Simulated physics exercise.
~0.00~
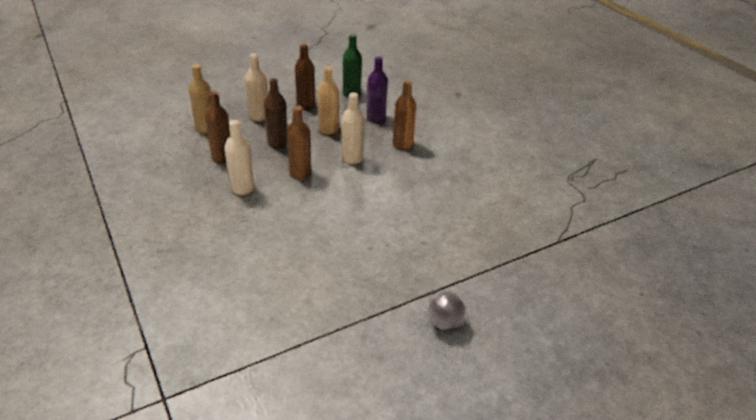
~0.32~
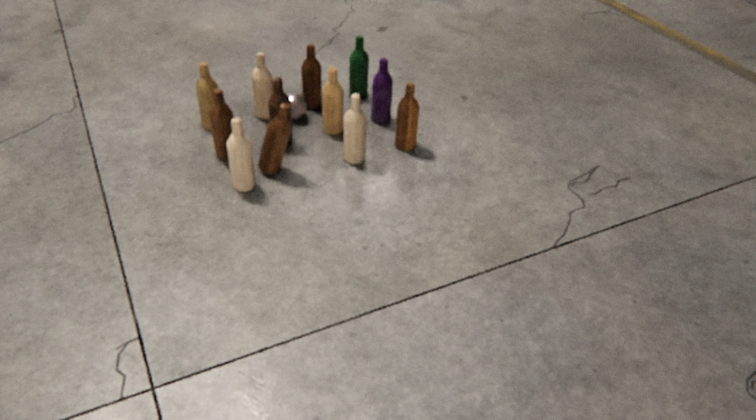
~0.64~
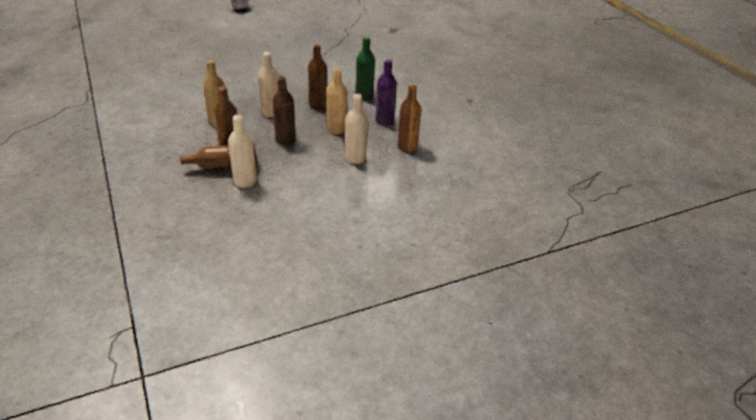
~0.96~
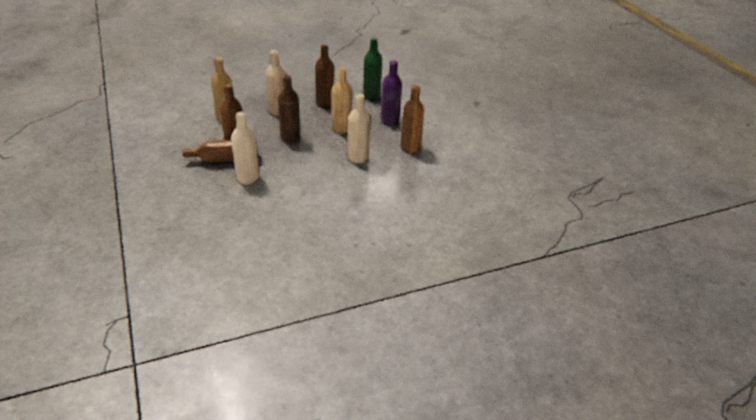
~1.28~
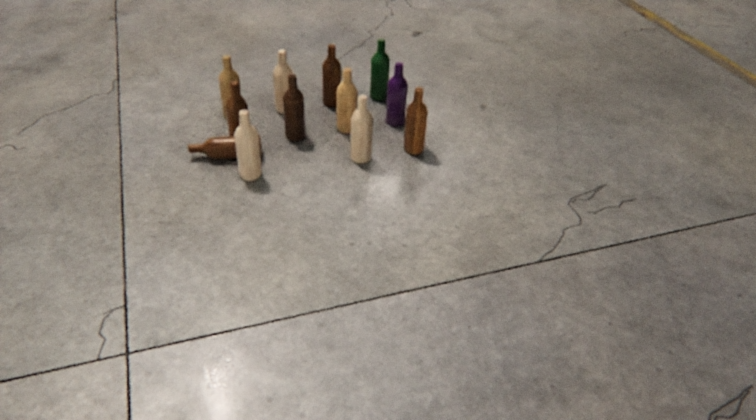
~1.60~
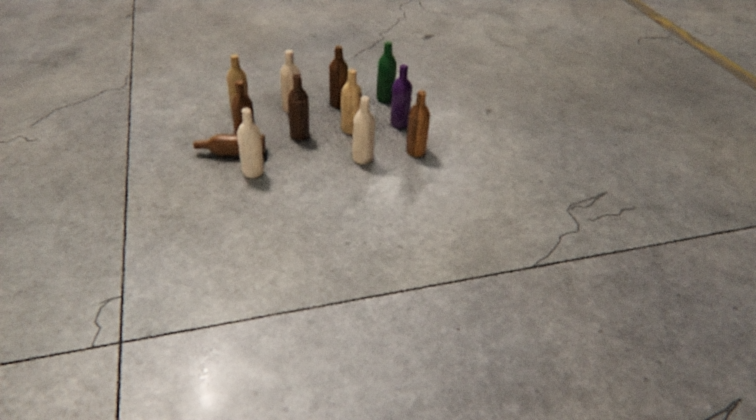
The video shows a small metallic ball rolling across a grey floor into a group of wooden bottle-shaped skittles, tipping a brown one near the front. The ball passes through and out of view at the top, leaving that skittle lying on its side while the others stand.
